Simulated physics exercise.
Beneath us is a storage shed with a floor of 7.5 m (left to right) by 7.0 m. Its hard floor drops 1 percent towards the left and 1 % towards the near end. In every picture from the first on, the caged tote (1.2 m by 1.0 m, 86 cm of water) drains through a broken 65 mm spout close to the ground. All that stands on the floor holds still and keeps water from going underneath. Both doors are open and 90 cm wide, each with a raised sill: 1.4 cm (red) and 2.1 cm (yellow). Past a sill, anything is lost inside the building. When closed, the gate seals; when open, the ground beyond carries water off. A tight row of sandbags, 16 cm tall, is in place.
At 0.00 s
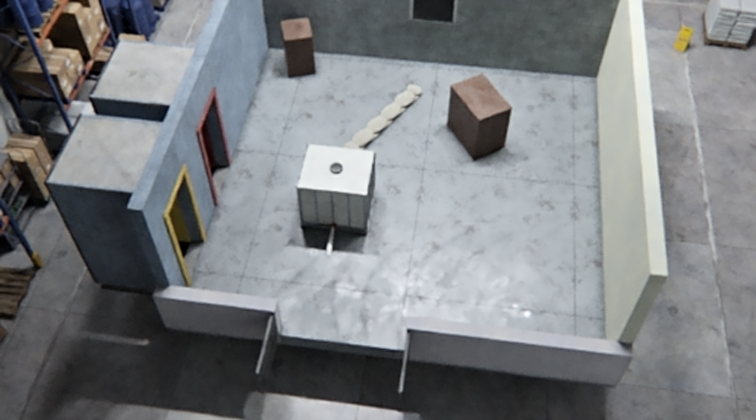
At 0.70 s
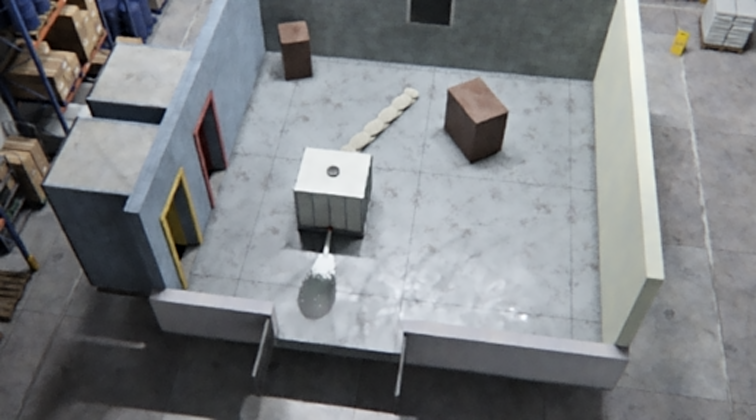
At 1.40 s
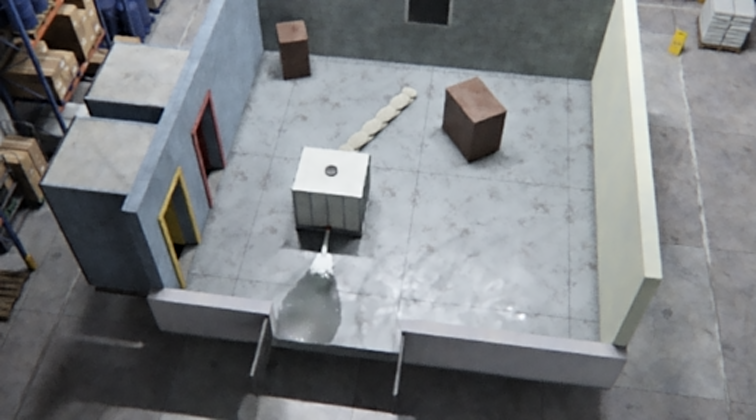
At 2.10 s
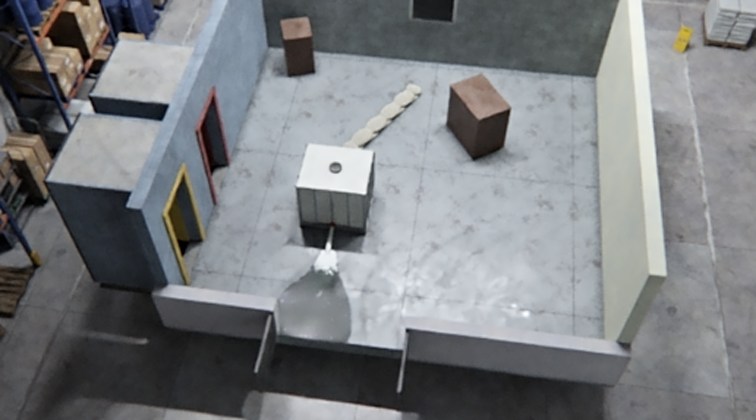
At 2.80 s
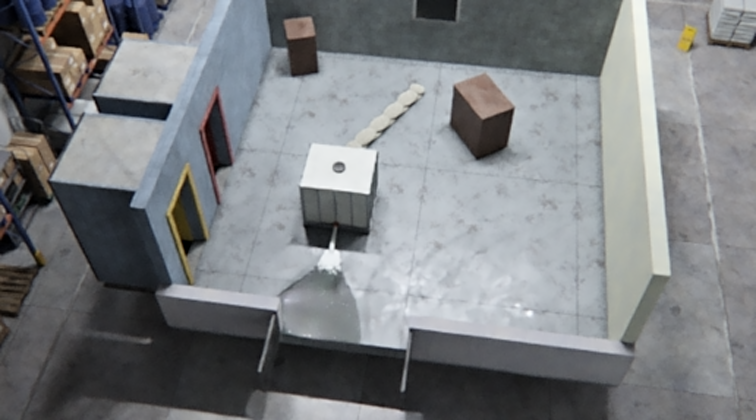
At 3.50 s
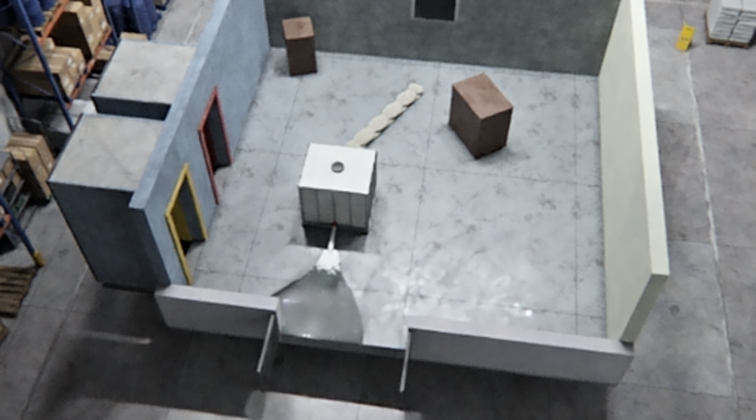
We see, from above, a roofless room with a white caged tote, two brown boxes and a pale braided strip as water jets from the tote, spreading across the floor toward the near opening and widening into a glossy sheet.
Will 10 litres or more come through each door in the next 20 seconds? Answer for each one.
Red door - under that amount. Yellow door - under that amount.
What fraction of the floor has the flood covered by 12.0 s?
Roughly 5 per cent.
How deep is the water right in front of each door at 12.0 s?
So red stands at 0.0 cm, while yellow stands at 0.4 cm.
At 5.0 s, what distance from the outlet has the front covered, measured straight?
About 2.8 metres out.
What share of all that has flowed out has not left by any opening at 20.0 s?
Something like 18 percent.
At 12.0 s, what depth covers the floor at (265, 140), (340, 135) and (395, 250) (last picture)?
Depths: About 0.0, 0.0, 0.0 cm.
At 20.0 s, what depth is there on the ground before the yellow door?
About 1.0 centimetres.
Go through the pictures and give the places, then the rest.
The jet has just started at (331, 237); the ground is still dry, in the first frame.
From the spout at (328, 240) the water has spread over 0.6 m2; its tip is at a hidden place, and it is 1.1 cm deep on average, in the second frame.
The jet leaves at (326, 239); the sheet reaches a hidden place, 2.4 m away, and wets 1.2 m2, in the third frame.
From the spout at (330, 236) the water has spread over 1.4 m2; its tip is at a hidden place, and it is 0.9 cm deep on average, in the fourth frame.
From the spout at (334, 236) the water has spread over 1.5 m2; its tip is at a hidden place, and it is 0.9 cm deep on average, in the fifth frame.
The jet leaves at (333, 235); the sheet reaches a hidden place, 2.5 m away, and wets 1.6 m2, in the sixth frame.
After 5.0 s water covers 5 % of the floor and is deepest (2 cm) near (327, 257); red door not reached, yellow door not reached.
After 8.0 s water covers 5 % of the floor and is deepest (2 cm) near (327, 257); red door not reached, yellow door not reached.
After 12.0 s water covers 5 % of the floor and is deepest (2 cm) near (327, 257); red door not reached, yellow door not reached.
After 16.0 s water covers 5 % of the floor and is deepest (2 cm) near (327, 257); red door not reached, yellow door 0.79 cm at the sill, 0 L in.
After 20.0 s water covers 5 % of the floor and is deepest (2 cm) near (183, 309); red door not reached, yellow door 1 cm at the sill, 0 L in.
